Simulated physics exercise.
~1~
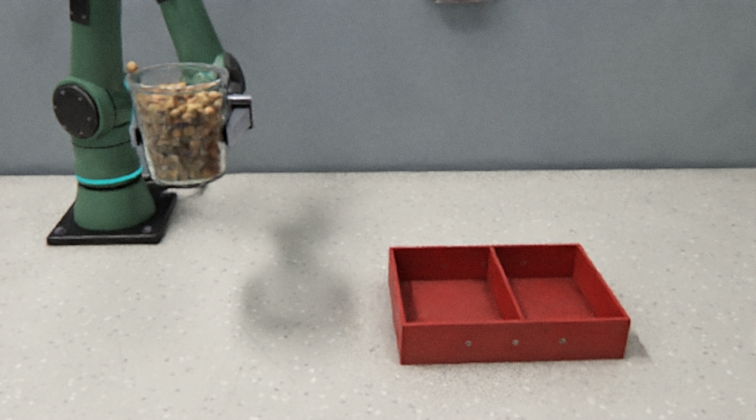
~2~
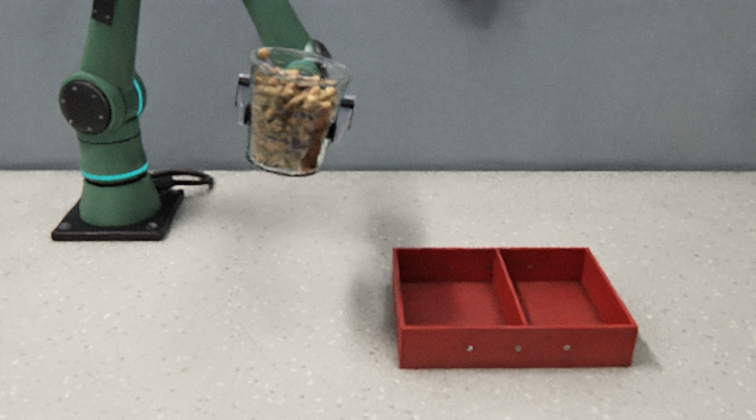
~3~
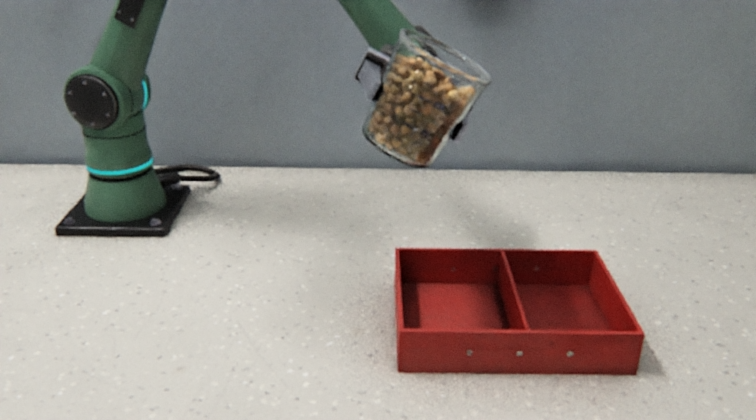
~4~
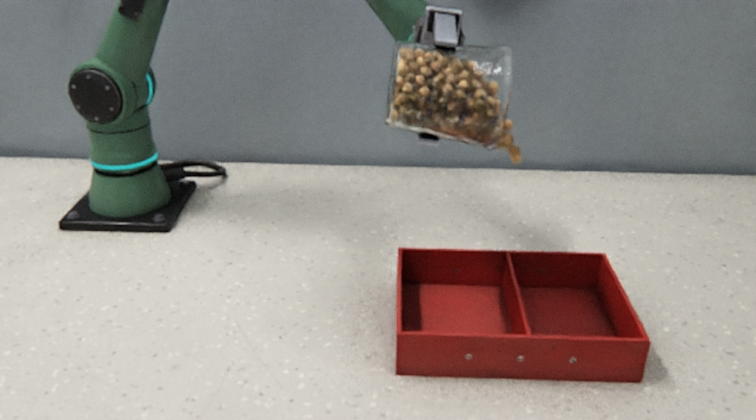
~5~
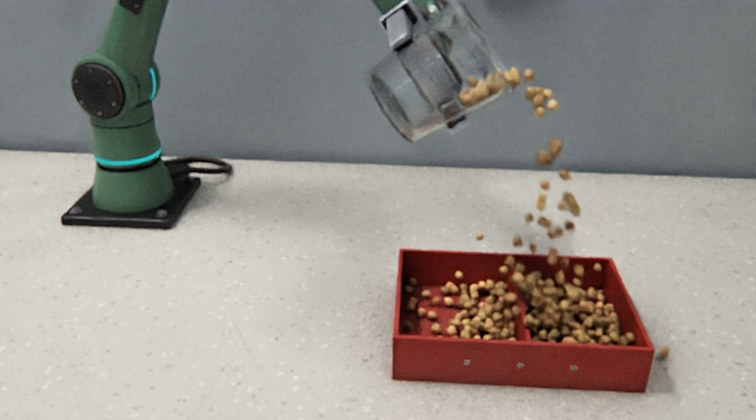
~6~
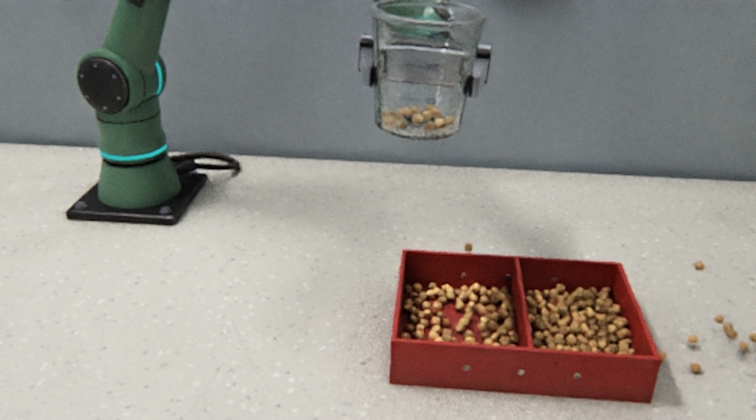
The clip opens on a green robot arm at the left holding a clear beaker full of dried chickpeas above a pale speckled table, where a red box split into two compartments stands. The arm carries the beaker right and begins to tilt it. Above the box it tips the beaker onto its side, and the first chickpeas reach the rim. They then pour down into both compartments, a few bouncing away. Finally the arm turns the beaker upright with a few chickpeas left inside, while both compartments hold plenty, the right more, and several lie scattered right of the box.
